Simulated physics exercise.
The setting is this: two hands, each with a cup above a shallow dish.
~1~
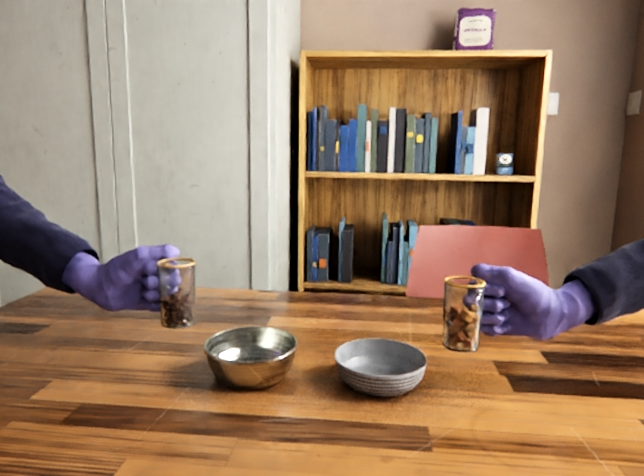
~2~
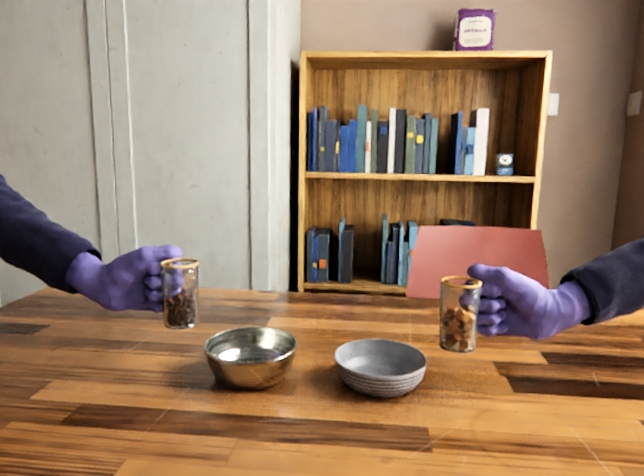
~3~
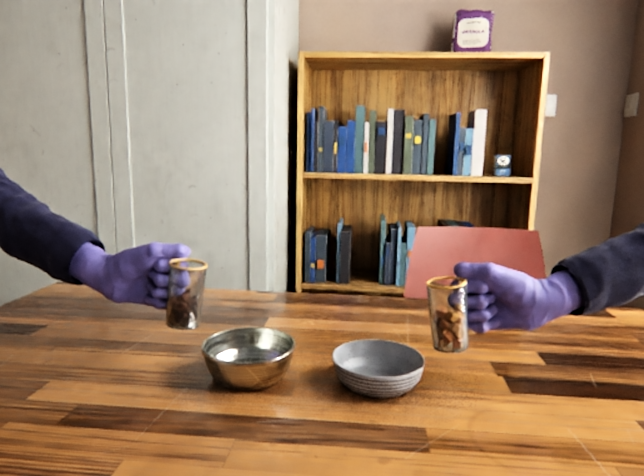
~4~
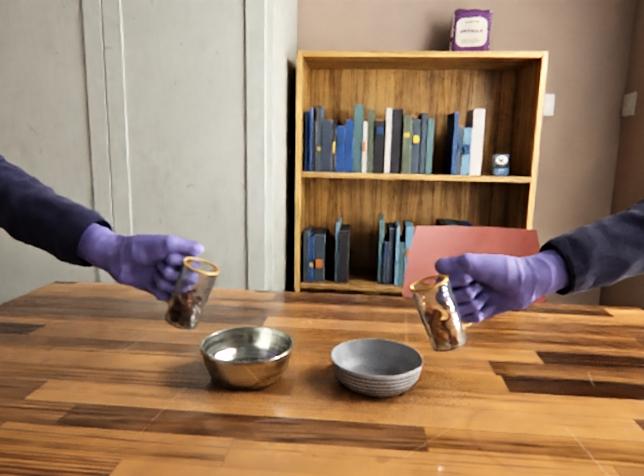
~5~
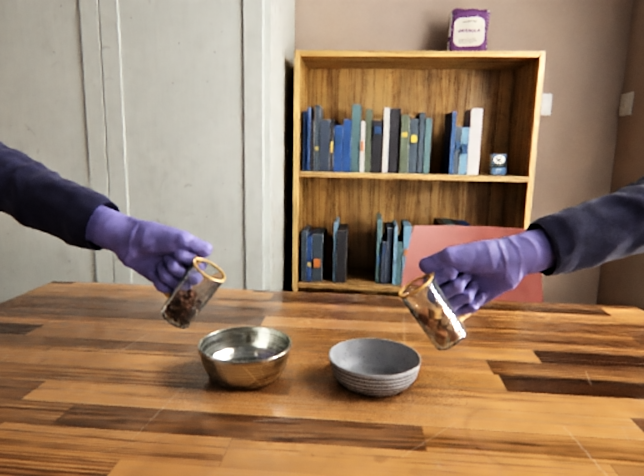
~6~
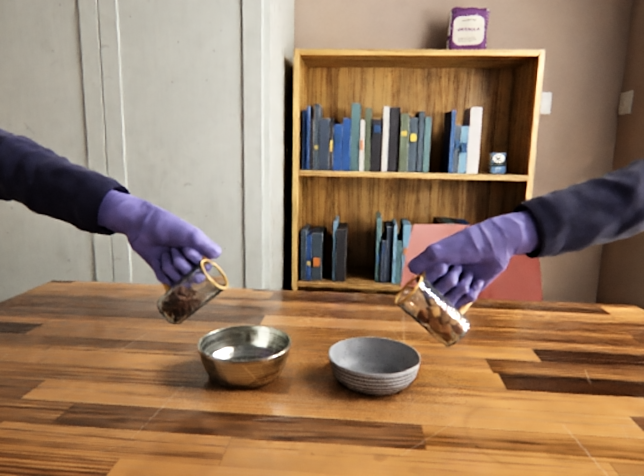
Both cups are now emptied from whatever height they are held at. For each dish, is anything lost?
Result: On the left the dish: Expect zero spillage there. Right: Expect zero spillage there.
Then, 0.19 s after the last picture, left, all still in the cup; right, all still in the cup.
Then, 0.43 s after the last picture, left, all still in the cup; right, all still in the cup.
Then, 0.68 s after the last picture, left, most still in the cup, a small part in the dish, a small part in the air; right, all still in the cup.
At rest, left, all in the dish, none outside the dish; right, all in the dish, none outside the dish.
